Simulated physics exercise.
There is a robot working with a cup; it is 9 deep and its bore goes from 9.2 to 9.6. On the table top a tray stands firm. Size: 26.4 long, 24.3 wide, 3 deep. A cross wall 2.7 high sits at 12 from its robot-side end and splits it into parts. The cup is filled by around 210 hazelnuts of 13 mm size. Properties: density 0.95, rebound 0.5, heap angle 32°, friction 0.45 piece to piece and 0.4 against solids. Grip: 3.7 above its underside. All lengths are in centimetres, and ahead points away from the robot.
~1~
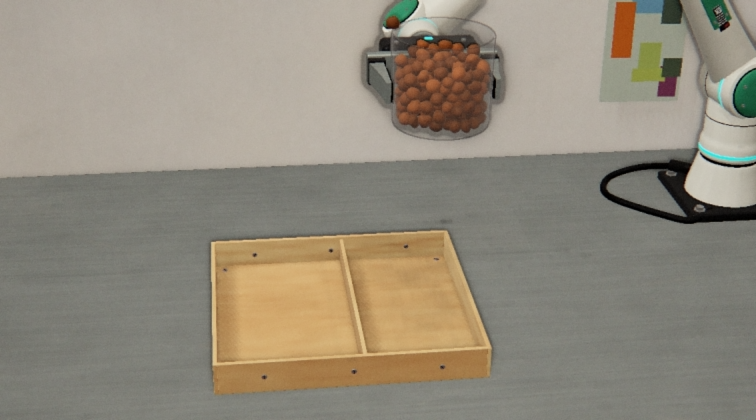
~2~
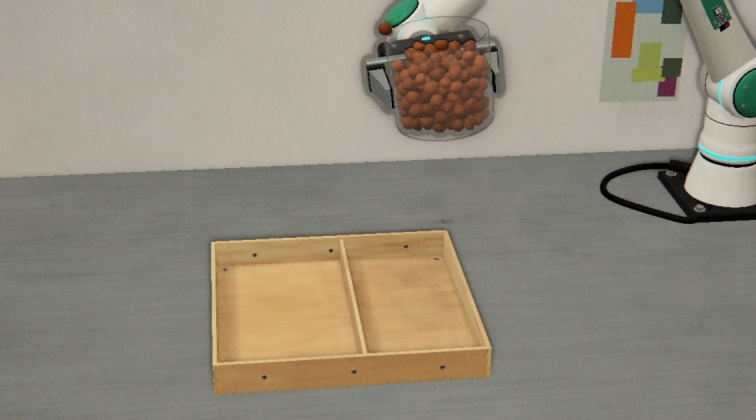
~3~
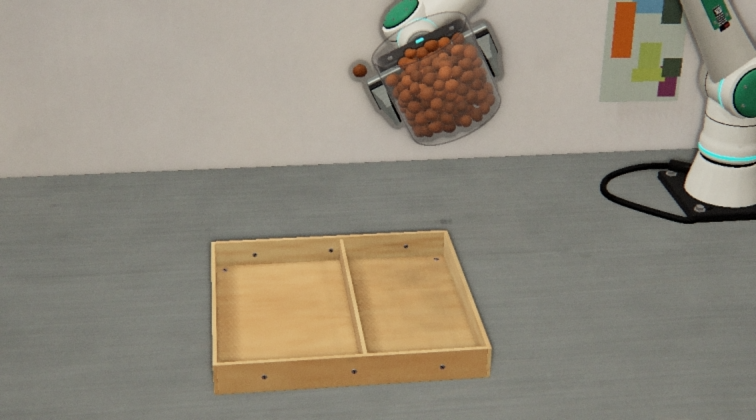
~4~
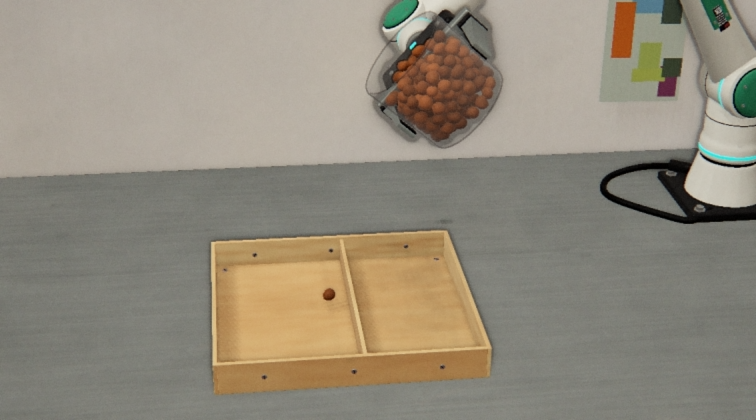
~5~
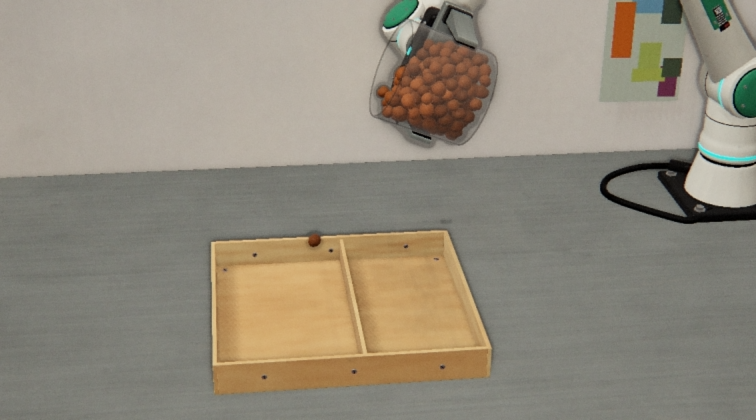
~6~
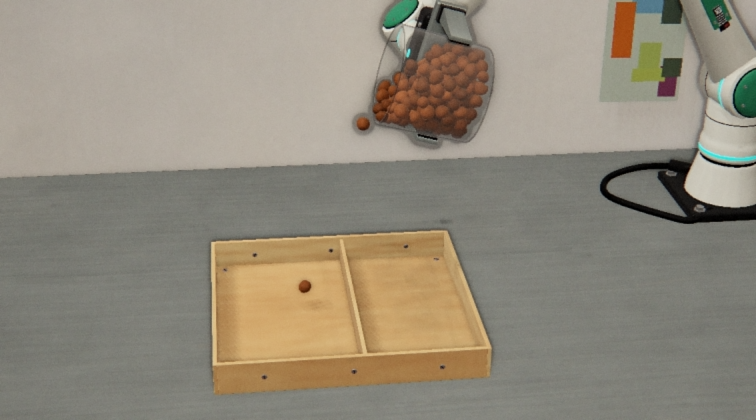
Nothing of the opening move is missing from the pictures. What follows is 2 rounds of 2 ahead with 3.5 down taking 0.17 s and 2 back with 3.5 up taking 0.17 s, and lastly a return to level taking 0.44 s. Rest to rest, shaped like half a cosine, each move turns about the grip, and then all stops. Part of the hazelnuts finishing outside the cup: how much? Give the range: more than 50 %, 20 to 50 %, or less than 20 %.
The range is less than 20 %.
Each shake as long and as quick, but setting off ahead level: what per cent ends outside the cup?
Close to 35 in a hundred.
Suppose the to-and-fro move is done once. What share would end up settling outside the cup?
It would come to about 5 %.
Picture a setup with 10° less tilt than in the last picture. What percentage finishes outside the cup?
I'd put it at around 0 per cent.
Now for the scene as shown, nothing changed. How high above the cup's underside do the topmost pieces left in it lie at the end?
8.5 cm.
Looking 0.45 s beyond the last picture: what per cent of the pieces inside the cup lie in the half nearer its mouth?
Around 40 in a hundred.
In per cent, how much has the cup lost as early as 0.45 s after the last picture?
I'd put it at some 0 per cent at that point.
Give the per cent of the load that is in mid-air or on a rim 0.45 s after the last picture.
About 0 per cent.
Then, 0.45 s on, tilted 74° forward, highest piece 27 above the table; 203 in the cup, 2 in the far-side part, 1 in flight or on a rim.
Then, 0.90 s on, tilted 38° forward, highest piece 28 above the table; 191 in the cup, 13 in the far-side part, 1 in the robot-side part, 1 in flight or on a rim.
Then, 1.32 s on, level, highest piece 31 above the table; 191 in the cup, 14 in the far-side part, 1 in the robot-side part.
Then, 2.37 s on, level, highest piece 31 above the table; 191 in the cup, 14 in the far-side part, 1 in the robot-side part.
In the end, 191 in the cup, 14 in the far-side part, 1 in the robot-side part. That is 7 % outside the cup.
